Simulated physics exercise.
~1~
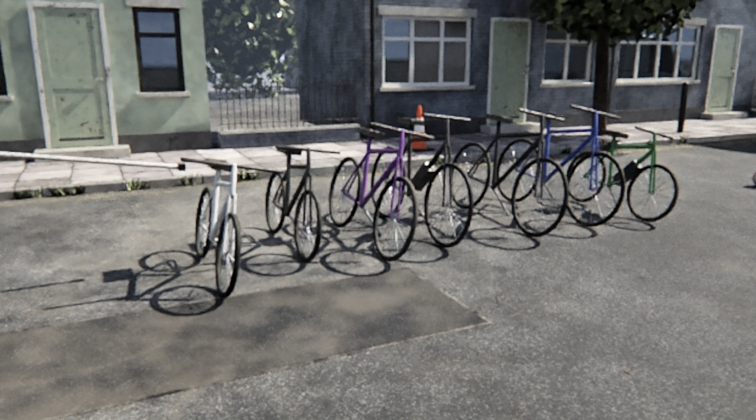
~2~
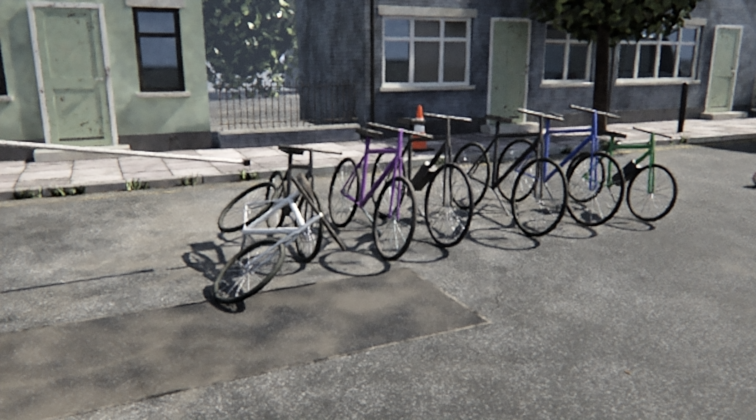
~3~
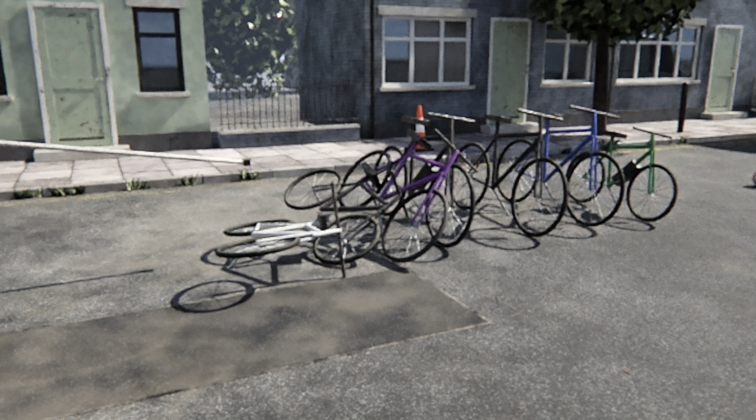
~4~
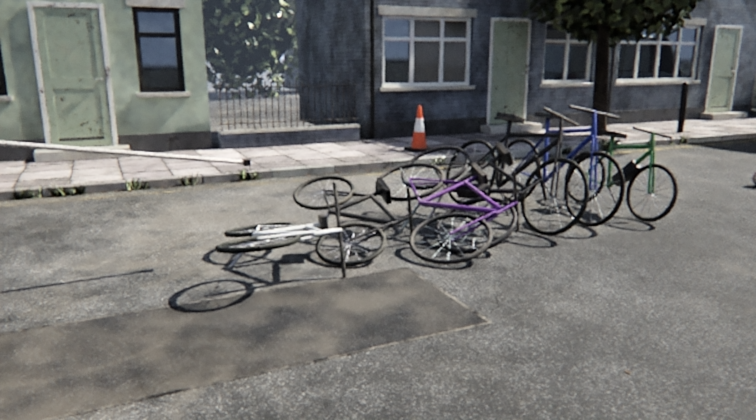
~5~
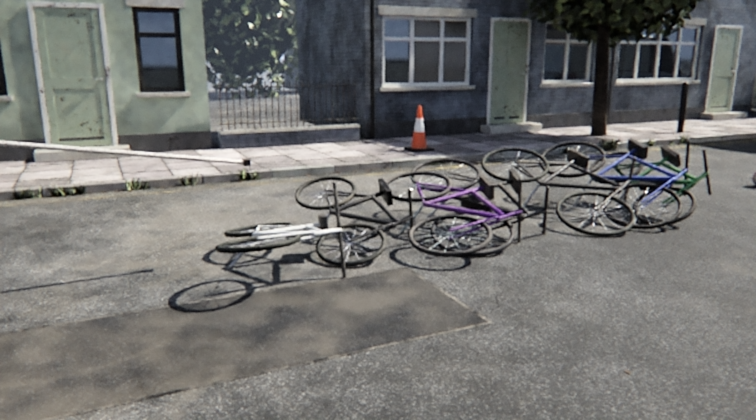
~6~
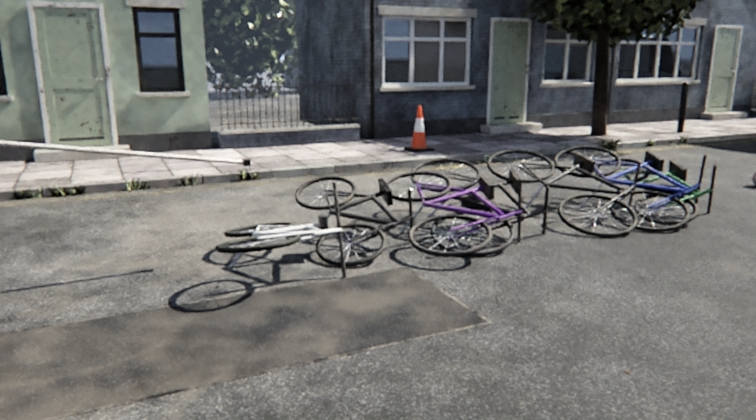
The video shows a row of seven bicycles standing on a street as a pole pushes the white one at the left, which topples rightward and sets off a chain of falls through the purple, blue and green bicycles until all lie on the ground.
